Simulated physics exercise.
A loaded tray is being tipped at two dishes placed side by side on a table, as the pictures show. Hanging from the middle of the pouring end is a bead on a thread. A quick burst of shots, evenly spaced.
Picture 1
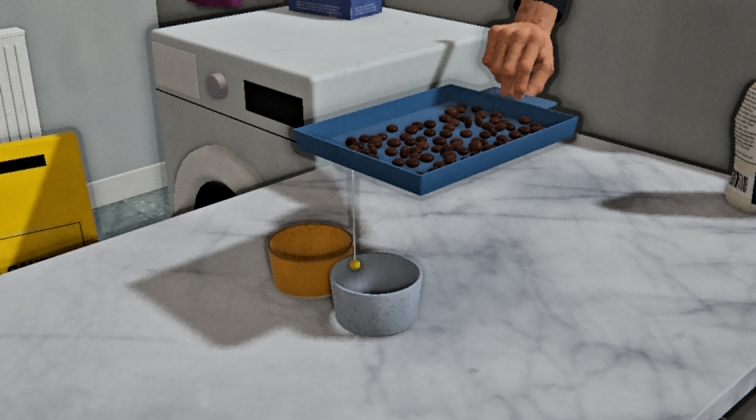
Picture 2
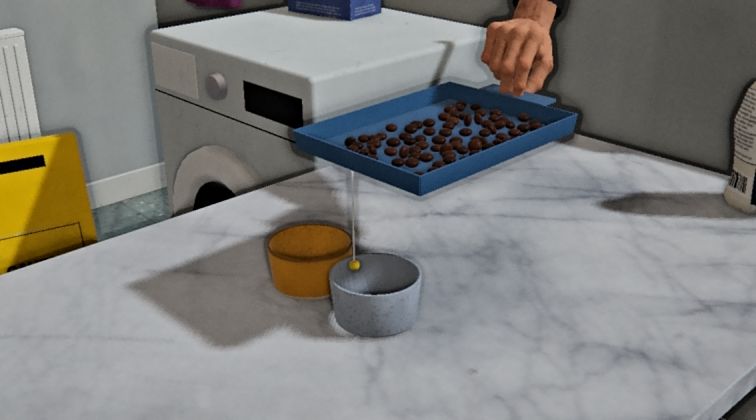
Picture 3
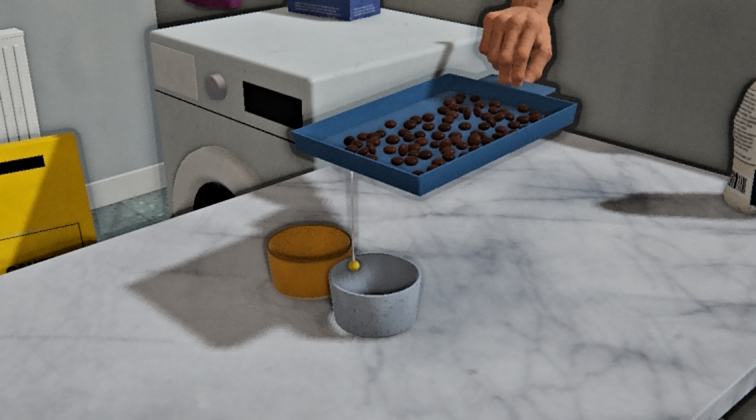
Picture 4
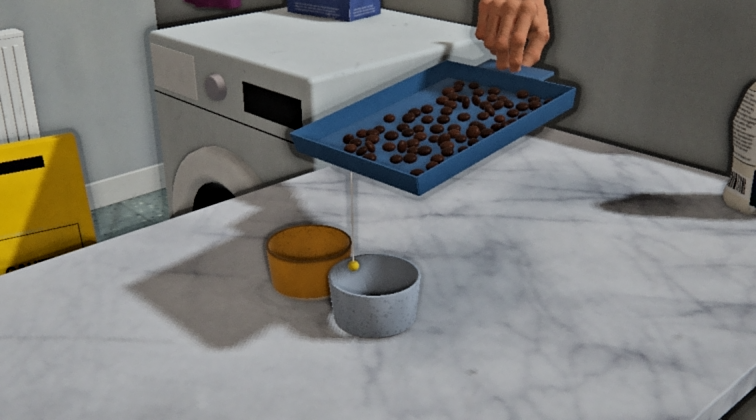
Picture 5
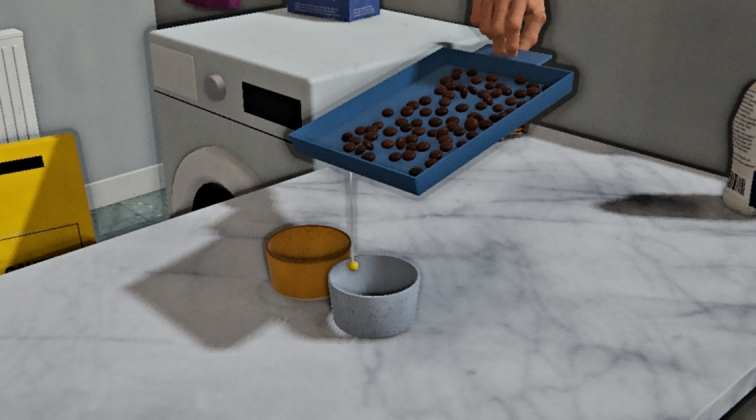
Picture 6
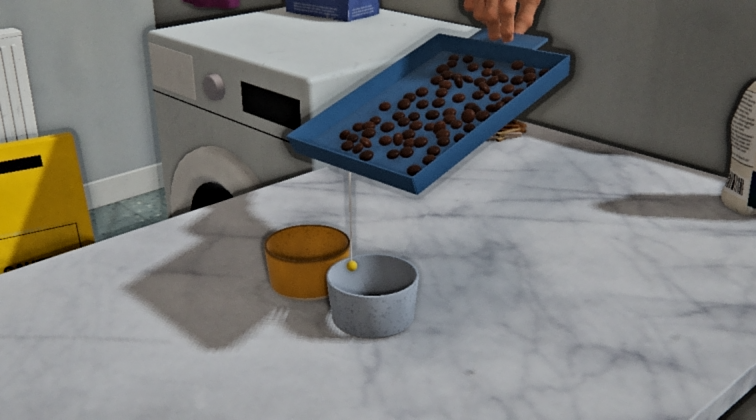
In the video, a hand holds a blue tray of brown chocolate drops above an orange dish and a grey dish on a marble table, gradually raising its far end while a yellow bead hangs from the near end.
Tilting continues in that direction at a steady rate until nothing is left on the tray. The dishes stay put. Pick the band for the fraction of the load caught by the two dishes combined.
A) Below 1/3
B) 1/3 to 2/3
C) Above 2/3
A.
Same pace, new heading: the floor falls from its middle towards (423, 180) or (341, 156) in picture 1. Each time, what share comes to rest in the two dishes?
Lab note: Try one about 0 %, try two 30 %.
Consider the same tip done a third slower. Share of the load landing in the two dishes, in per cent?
It comes to 0 per cent or so.
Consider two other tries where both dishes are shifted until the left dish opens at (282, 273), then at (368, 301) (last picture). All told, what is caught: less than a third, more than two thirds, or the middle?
The two tries give, in order: Beyond two thirds; under a third.
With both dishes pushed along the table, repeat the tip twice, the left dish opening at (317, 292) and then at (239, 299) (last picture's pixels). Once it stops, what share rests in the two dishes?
Respectively 60 % and 20 %.
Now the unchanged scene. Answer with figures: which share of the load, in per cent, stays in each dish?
Out of every hundred, close to 0 go left and close to 0 go right.
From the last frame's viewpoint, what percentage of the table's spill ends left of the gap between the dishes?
About 80 percent.
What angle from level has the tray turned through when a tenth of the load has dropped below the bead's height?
Somewhere near 105°.
Shortly afterwards, tray tipped steeply; the whole lot on the tray.
Next, tray tipped past a quarter turn; the bulk on the tray; a little outside both; near a quarter in the air.
Some moments later, tray tipped past a quarter turn; the whole lot outside both.
In the end, tray tipped past a quarter turn; none at all in the right dish; none at all in the left dish; the whole lot outside both.
